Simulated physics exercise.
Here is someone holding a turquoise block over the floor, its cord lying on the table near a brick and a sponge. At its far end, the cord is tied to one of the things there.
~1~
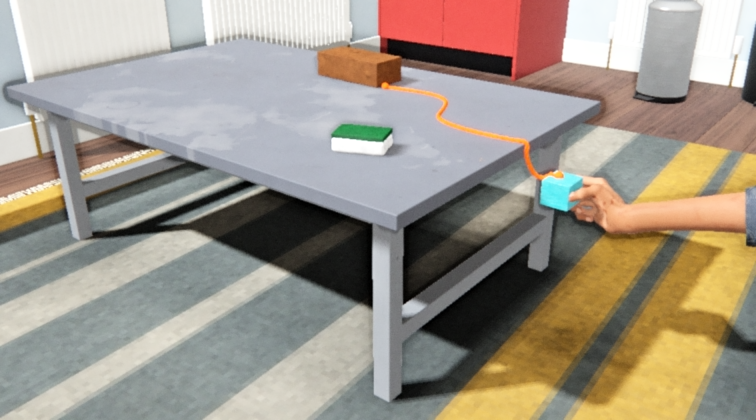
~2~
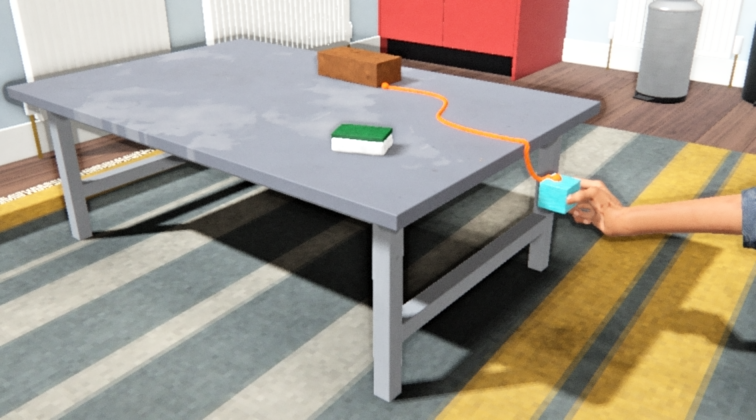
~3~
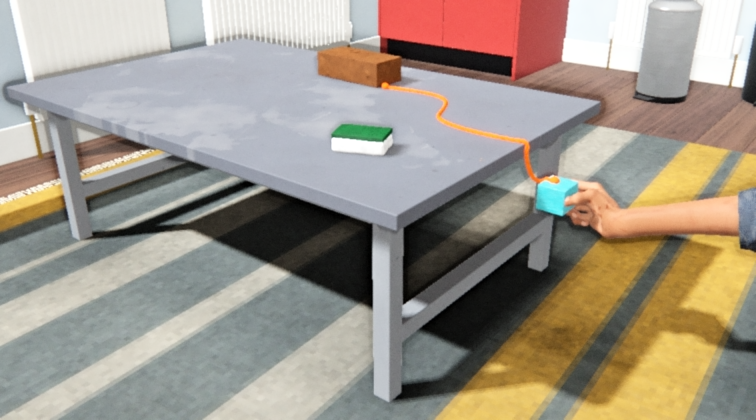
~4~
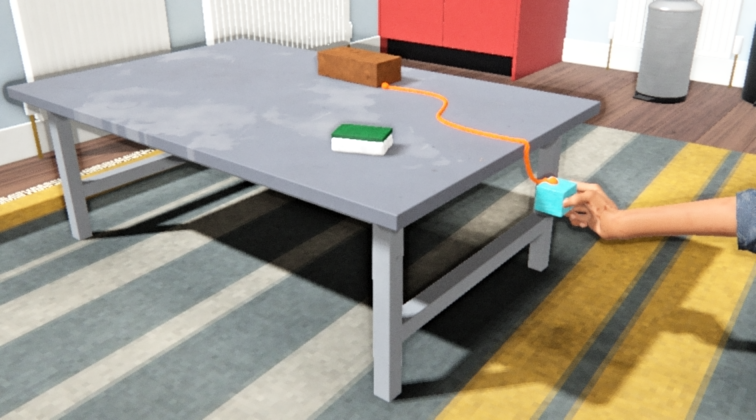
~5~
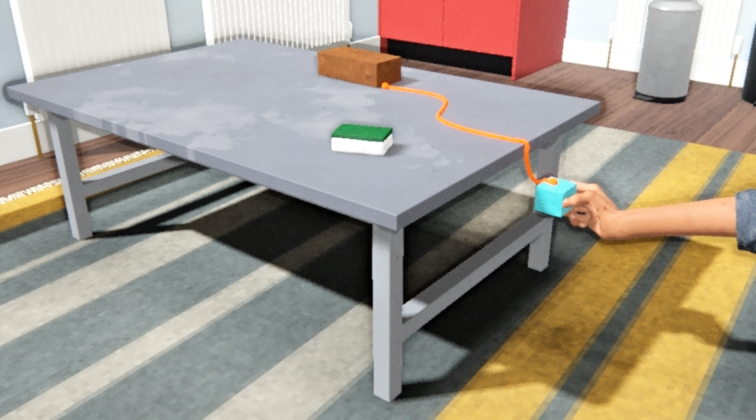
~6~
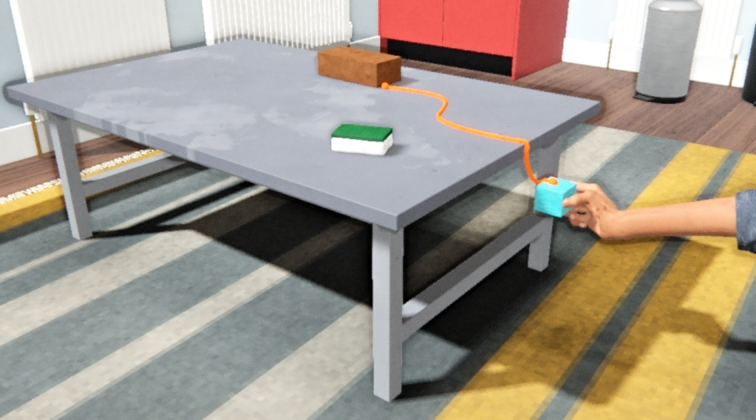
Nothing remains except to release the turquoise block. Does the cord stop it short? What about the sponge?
By the end the turquoise block has stayed suspended, and the sponge has held its position.
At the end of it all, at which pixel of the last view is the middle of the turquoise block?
About (552, 237).
Then, 0.62 s past the final frame, block in the air near (513, 219); brick still; sponge still.
Then, 1.60 s past the final frame, block in the air near (525, 224); brick still; sponge still.
When it is over, block in the air near (552, 237); brick still; sponge still. The turquoise block swings from the edge and the sponge stays on top.
